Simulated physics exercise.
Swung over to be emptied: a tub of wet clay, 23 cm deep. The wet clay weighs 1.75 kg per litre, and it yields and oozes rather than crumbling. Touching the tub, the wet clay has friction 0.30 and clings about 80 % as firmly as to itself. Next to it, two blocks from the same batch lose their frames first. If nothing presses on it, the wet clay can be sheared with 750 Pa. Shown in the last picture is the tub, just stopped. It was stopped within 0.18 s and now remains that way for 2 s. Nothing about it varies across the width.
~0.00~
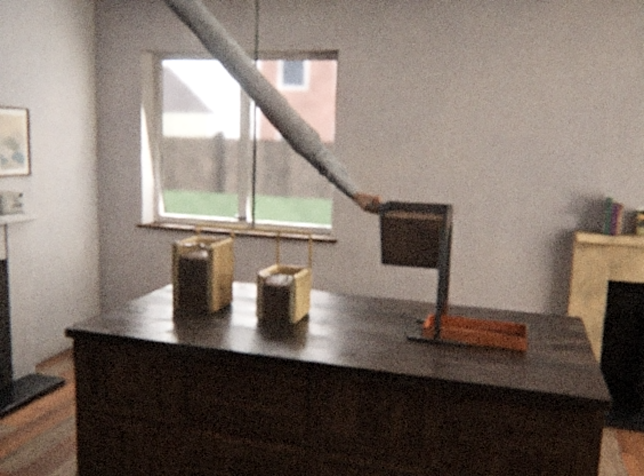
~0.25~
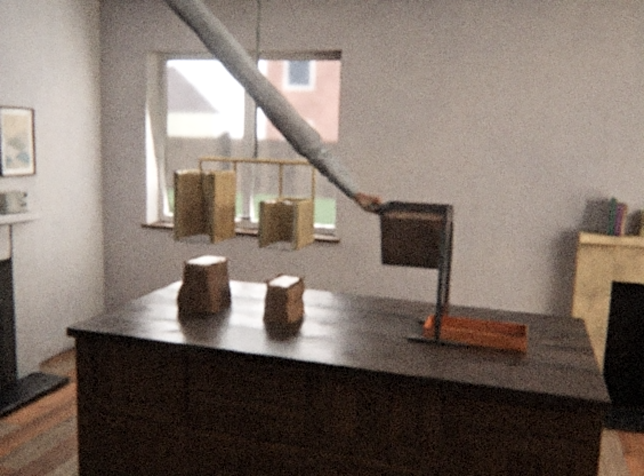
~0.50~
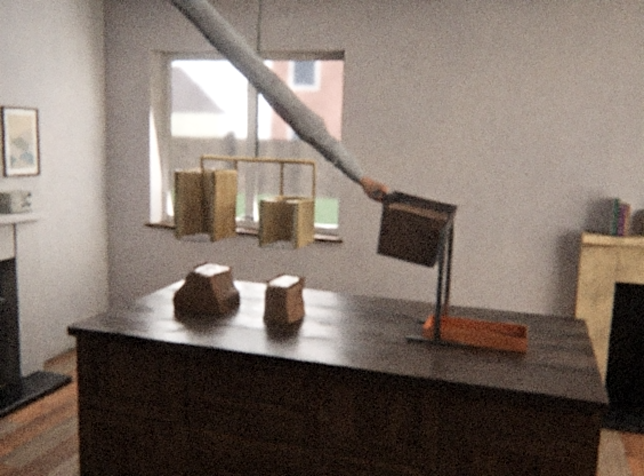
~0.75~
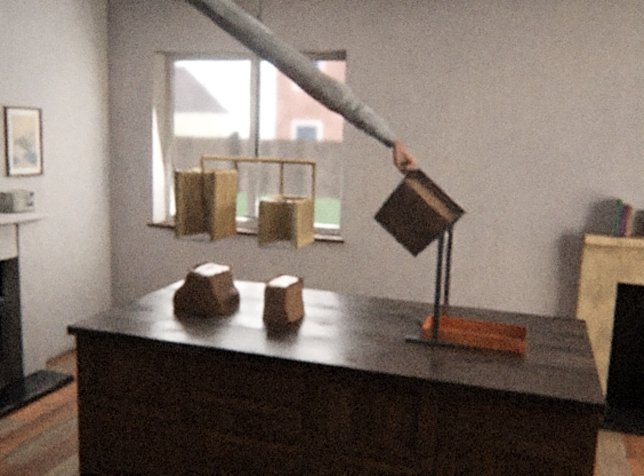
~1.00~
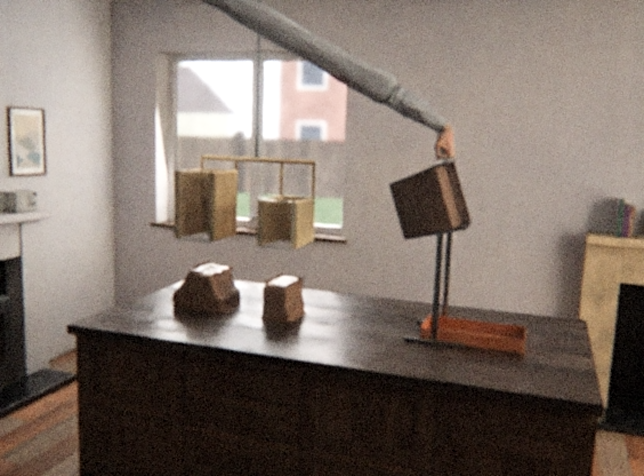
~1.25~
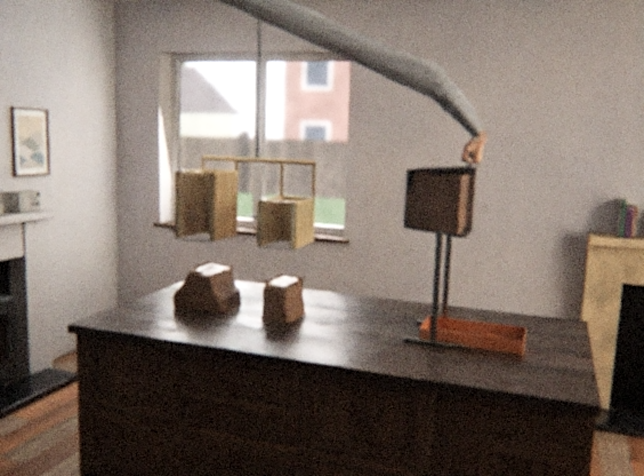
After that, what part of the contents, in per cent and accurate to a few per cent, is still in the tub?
The part still in the tub is near 65 out of 100.
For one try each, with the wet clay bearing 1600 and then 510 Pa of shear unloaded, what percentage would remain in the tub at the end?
100 %, then 50 %.
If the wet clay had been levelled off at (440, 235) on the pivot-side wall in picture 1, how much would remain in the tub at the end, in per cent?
100 %.
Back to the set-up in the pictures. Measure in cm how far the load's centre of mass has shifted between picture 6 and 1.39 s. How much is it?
About 3 cm.
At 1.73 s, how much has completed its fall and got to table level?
At that moment, near 0 % is down.
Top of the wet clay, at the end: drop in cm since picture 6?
Roughly 8 cm.
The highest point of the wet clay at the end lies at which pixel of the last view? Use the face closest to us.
About (447, 195).
By 1.39 s, the tub is at 90 degrees and holds 99 %.
By 1.56 s, the tub is at 90 degrees and holds 80 %.
By 1.73 s, the tub is at 90 degrees and holds 65 %.
By 1.90 s, the tub is at 90 degrees and holds 65 %.
By 3.25 s, at the end, the tub is at 90 degrees and holds 65 %.
